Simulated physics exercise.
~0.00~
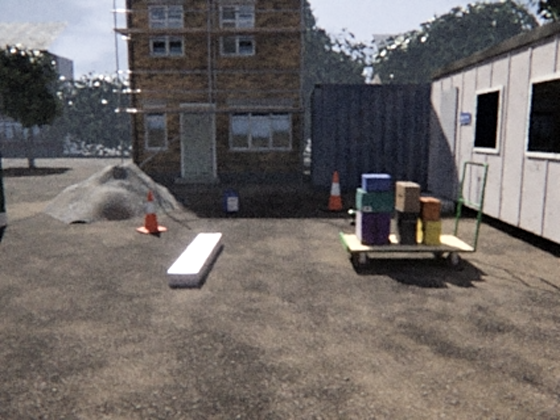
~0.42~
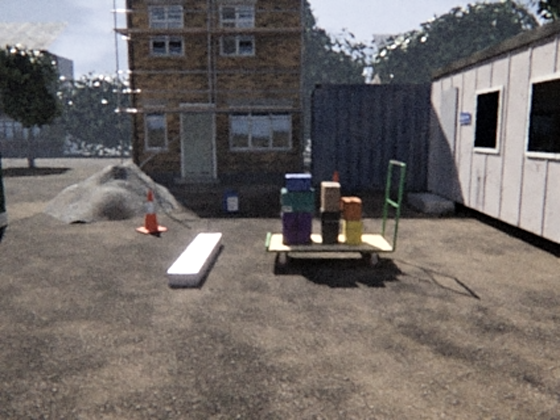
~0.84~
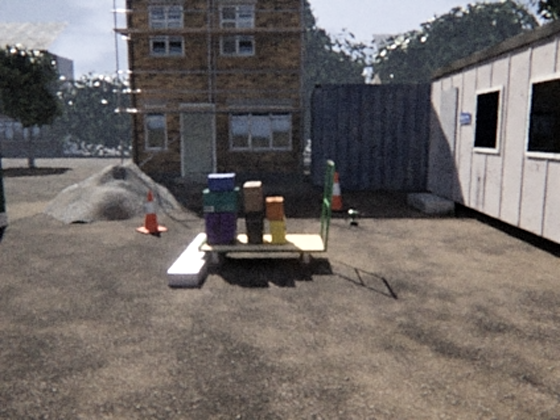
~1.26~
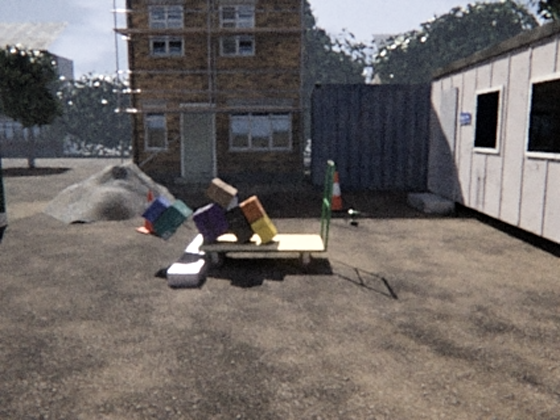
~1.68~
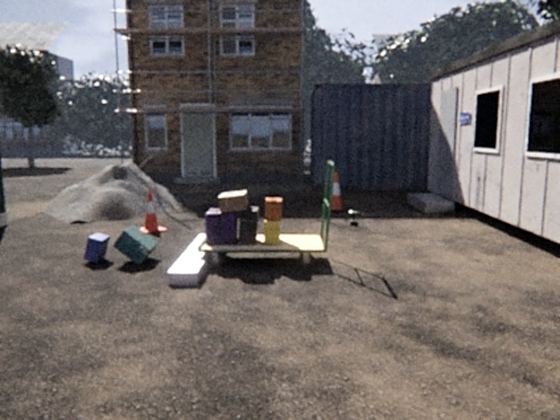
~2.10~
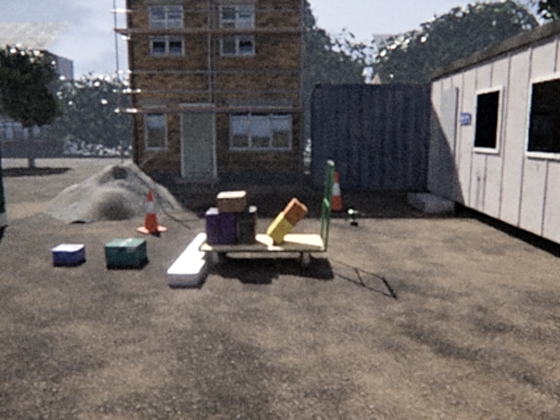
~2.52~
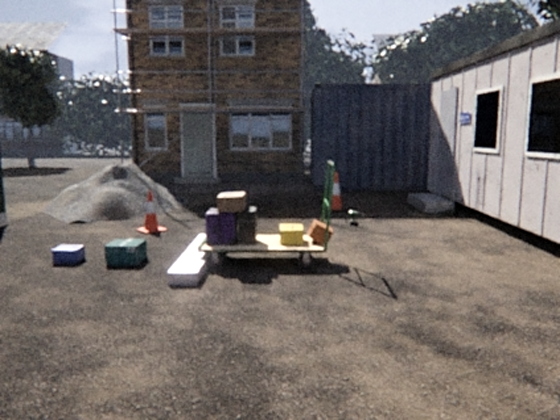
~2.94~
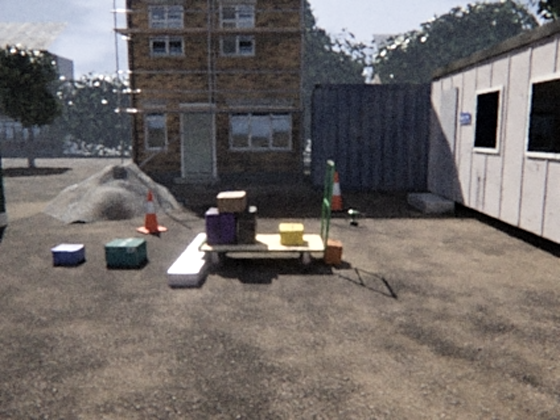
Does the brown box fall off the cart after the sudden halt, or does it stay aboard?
The brown box stays aboard the cart. It tips onto its side and comes to rest on top of other boxes.
A flat cart with a green handle glides left across a dirt yard, carrying three stacks of coloured boxes past a brick building and a traffic cone. It halts abruptly at a low white block, and the stacks pitch forward. The blue and teal boxes tumble over the front onto the ground, while the brown one tips onto its side atop the boxes below. Next, the orange and yellow boxes topple back towards the handle. The orange one drops to the ground there, leaving the brown, purple, black and yellow boxes aboard.
